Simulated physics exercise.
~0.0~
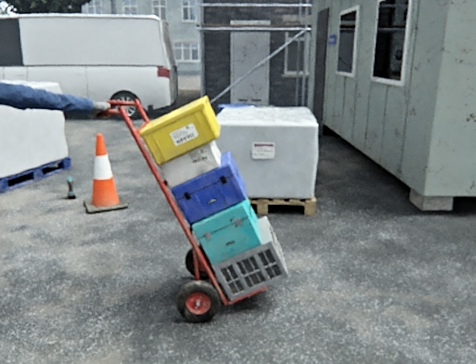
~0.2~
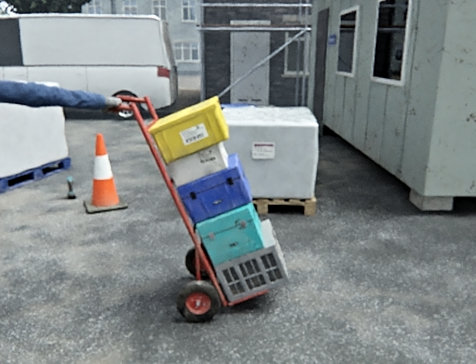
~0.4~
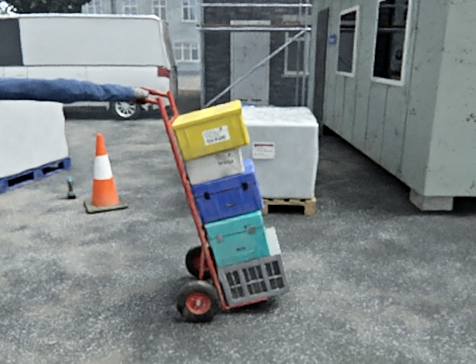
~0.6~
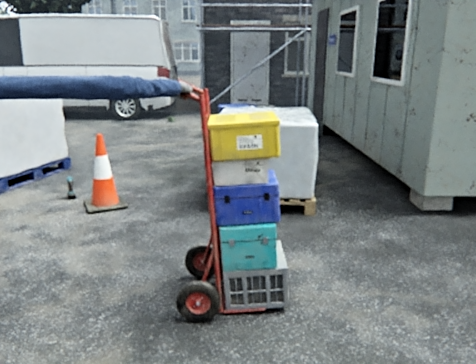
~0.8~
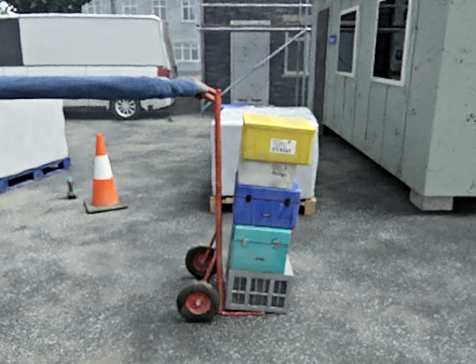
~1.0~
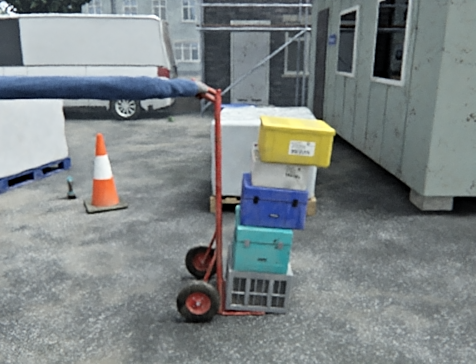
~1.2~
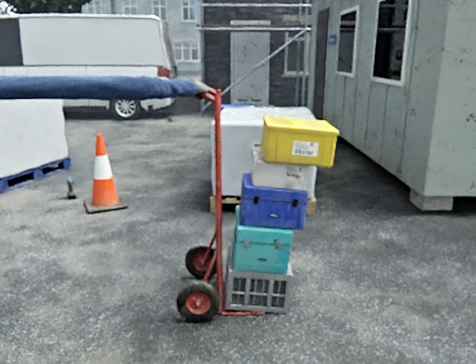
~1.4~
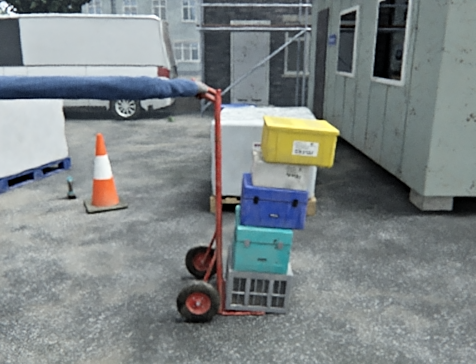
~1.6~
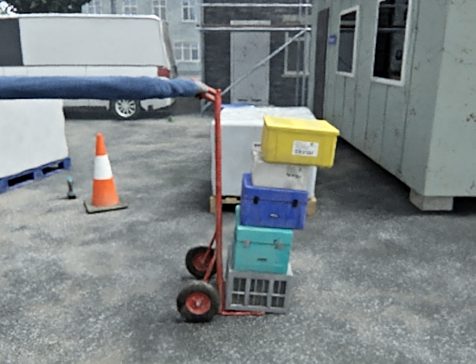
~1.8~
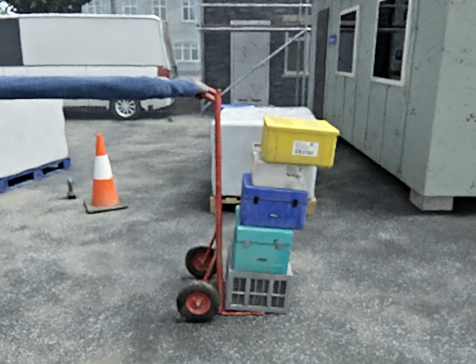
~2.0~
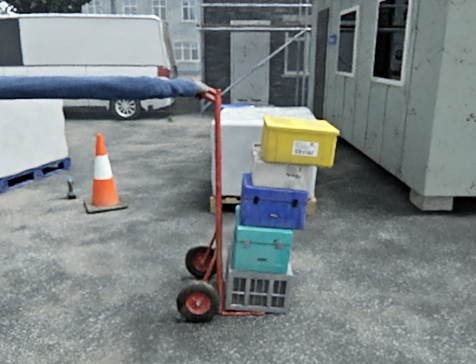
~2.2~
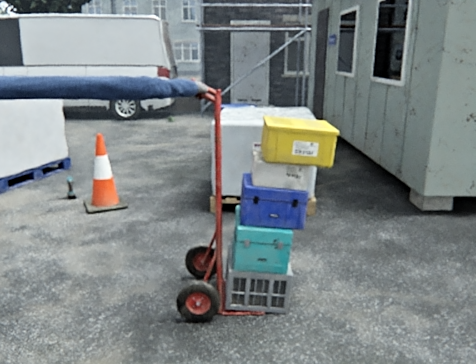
A blue-sleeved arm swings a loaded hand truck upright, and its upper boxes slide right but stay stacked.
